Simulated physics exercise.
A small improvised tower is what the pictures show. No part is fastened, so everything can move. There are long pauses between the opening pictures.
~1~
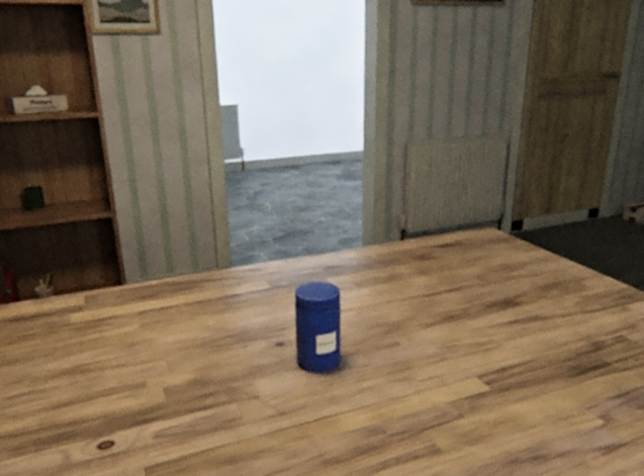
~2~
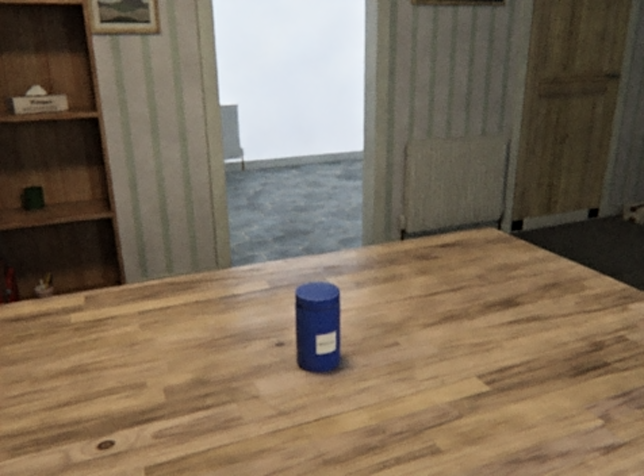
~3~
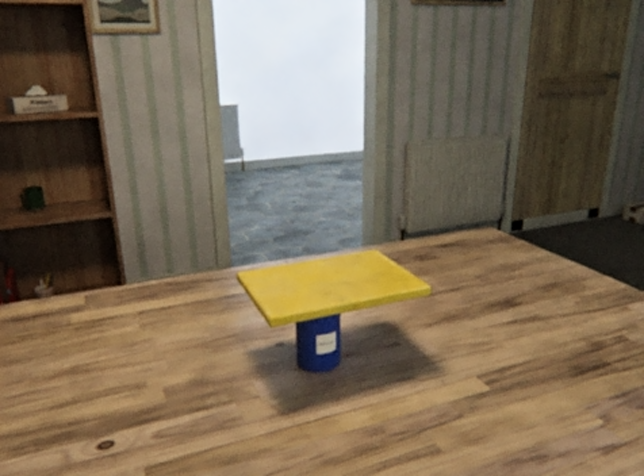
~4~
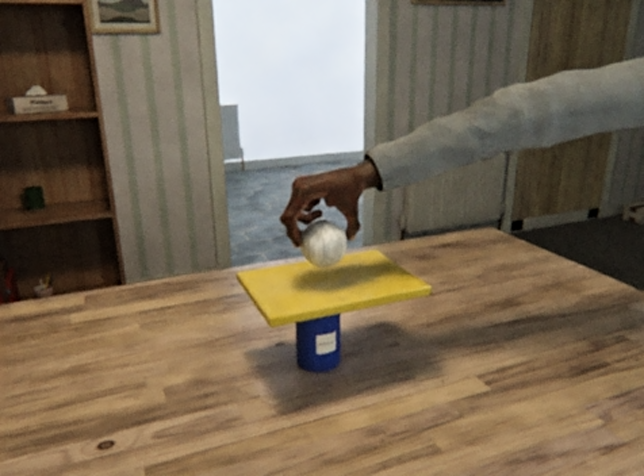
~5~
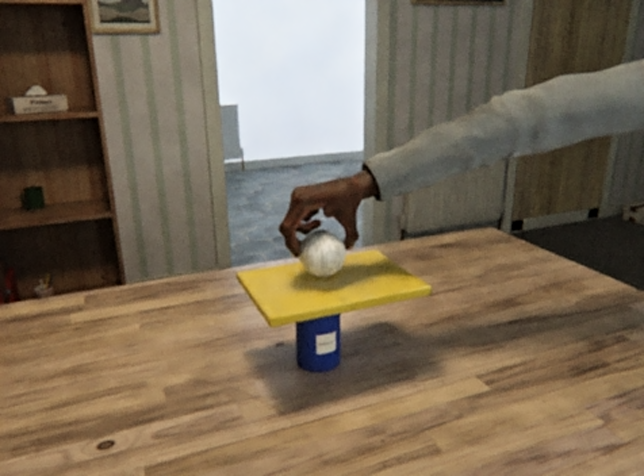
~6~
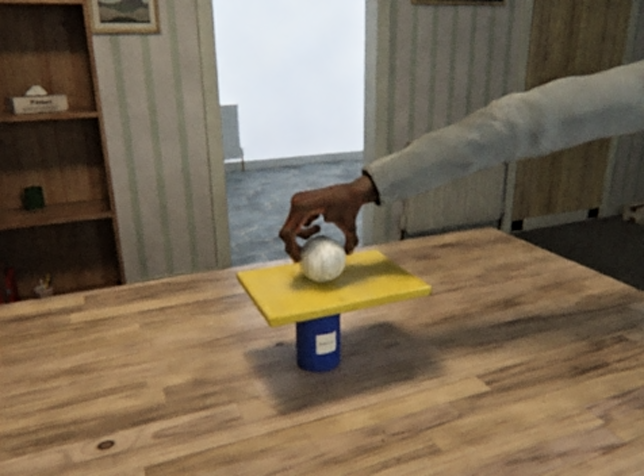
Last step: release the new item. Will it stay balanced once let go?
Yes.
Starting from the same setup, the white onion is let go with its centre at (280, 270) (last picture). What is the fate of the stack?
The stack then stays standing.
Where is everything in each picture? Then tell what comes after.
In the first frame, the last thing is not in view yet.
In the second frame, the last thing is not in view yet.
In the third frame, the last thing is not in view yet; yellow lid (331, 283).
In the fourth frame, still above its spot; white onion (324, 244); yellow lid (331, 283).
In the fifth frame, still above its spot; white onion (322, 253); yellow lid (331, 283).
In the sixth frame, set down, still held; white onion (322, 259); yellow lid (331, 283).
Then, 0.30 s later than the last frame, all is still.
Then, 0.70 s later than the last frame, white onion resting near (322, 259).
When it is over, all 3 as before. End places, in pixels of the last picture, white onion near (322, 259). The stack stays up.
